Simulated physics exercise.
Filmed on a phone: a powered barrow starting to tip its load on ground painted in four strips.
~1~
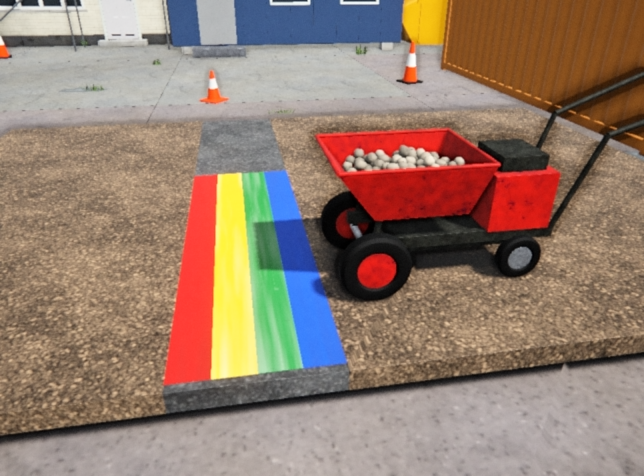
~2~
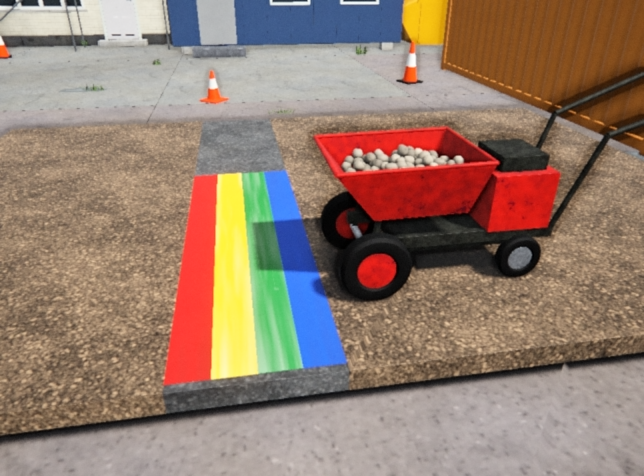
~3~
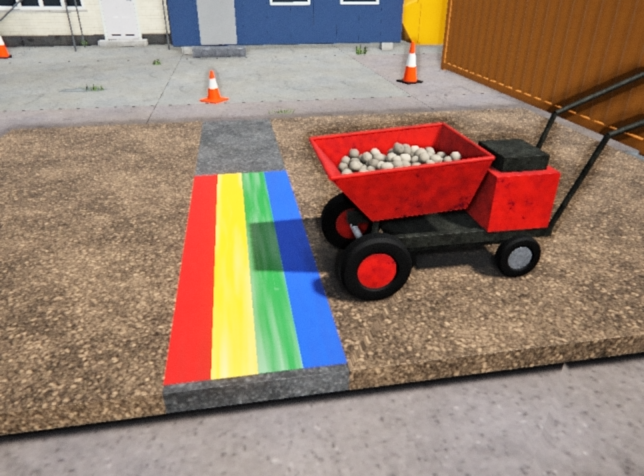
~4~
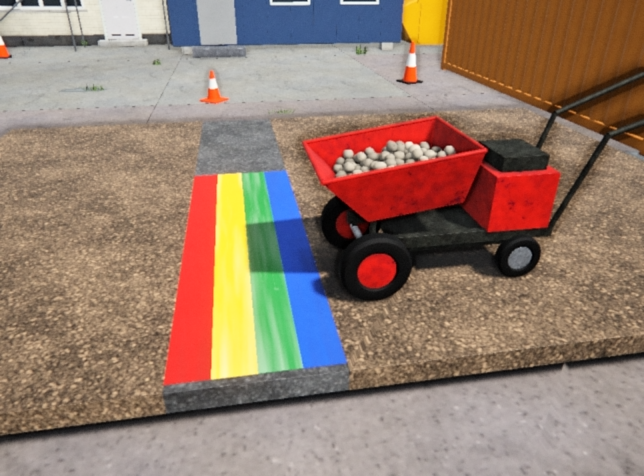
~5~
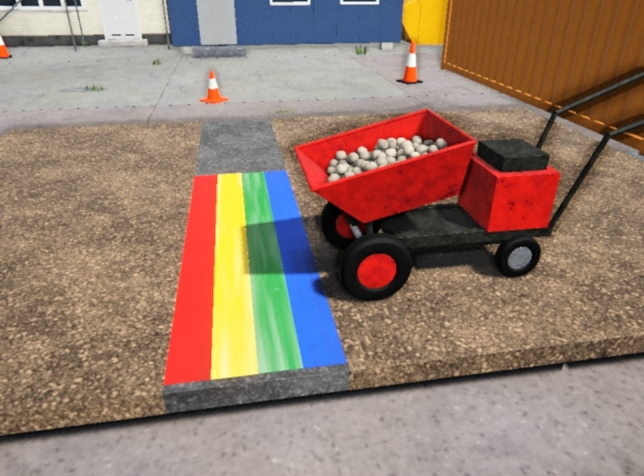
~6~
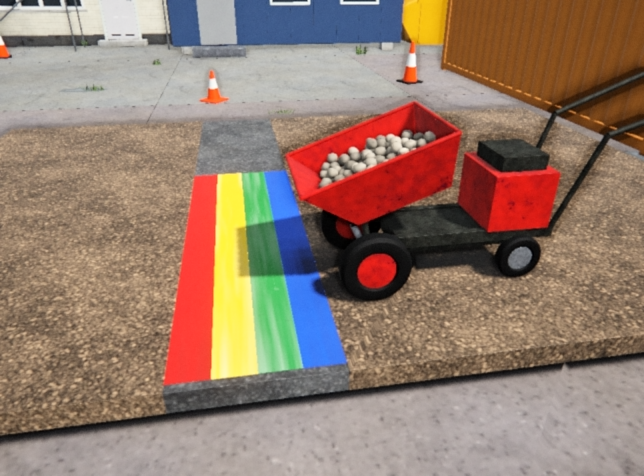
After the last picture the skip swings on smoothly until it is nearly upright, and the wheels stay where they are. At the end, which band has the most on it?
Most lies over the yellow band.
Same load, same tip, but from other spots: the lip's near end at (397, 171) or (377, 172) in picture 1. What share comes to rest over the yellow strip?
Roughly 10 per cent, and 20 per cent.
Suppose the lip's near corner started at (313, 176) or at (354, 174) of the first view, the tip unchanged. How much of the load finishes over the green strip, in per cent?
Roughly 0 per cent, and 20 per cent.
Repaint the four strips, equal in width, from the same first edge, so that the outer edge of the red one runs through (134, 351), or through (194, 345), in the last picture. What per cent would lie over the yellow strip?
Roughly 30 per cent, and 30 per cent.
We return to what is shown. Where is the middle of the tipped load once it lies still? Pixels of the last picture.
At about (221, 277).
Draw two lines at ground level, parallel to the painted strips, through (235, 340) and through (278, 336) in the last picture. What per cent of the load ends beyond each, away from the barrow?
About 50 and 70 per cent.
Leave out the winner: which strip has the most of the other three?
The runner-up: The red one.
Soon, skip tipped steeply; all in the skip.
A while on, skip tipped right over; most in the skip; a stray few over the green strip; about a quarter over the yellow strip; a stray few over the red strip.
Towards the end, skip tipped right over; about a quarter in the skip; a small part over the green strip; about a third over the yellow strip; about a quarter over the red strip; a small part off the paint.
Finally, skip tipped right over; about a quarter in the skip; none over the blue strip; a small part over the green strip; about a third over the yellow strip; about a quarter over the red strip; a small part off the paint.
